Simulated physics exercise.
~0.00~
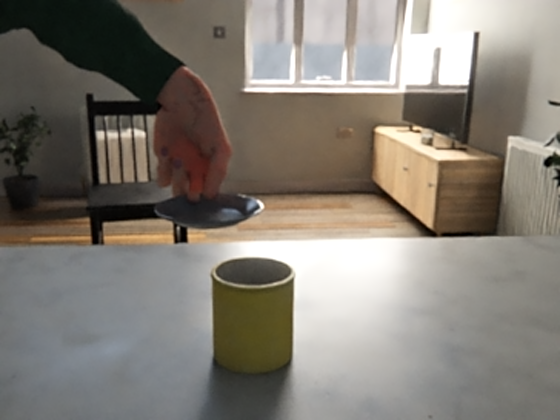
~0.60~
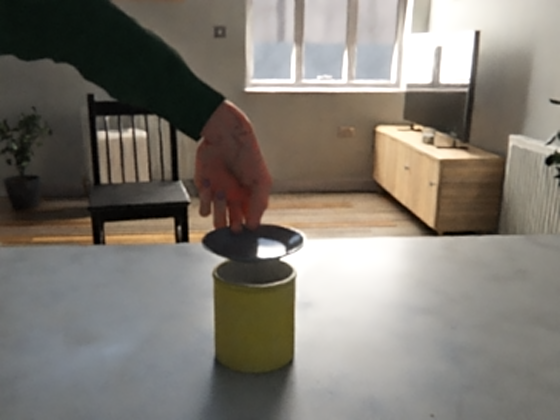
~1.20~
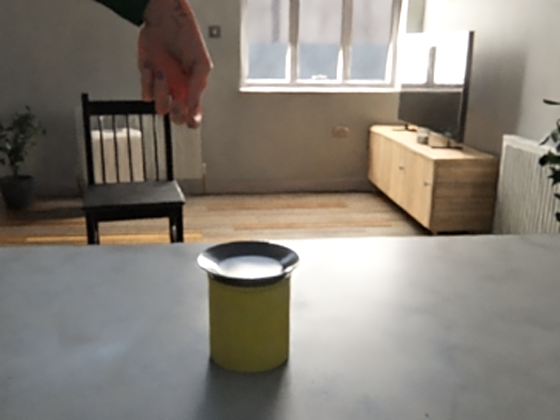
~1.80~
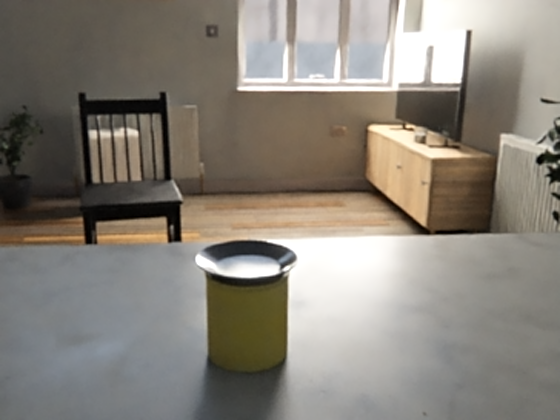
A hand lowering a dark grey plate onto a yellow container, then letting go and withdrawing, leaving it resting over the opening.
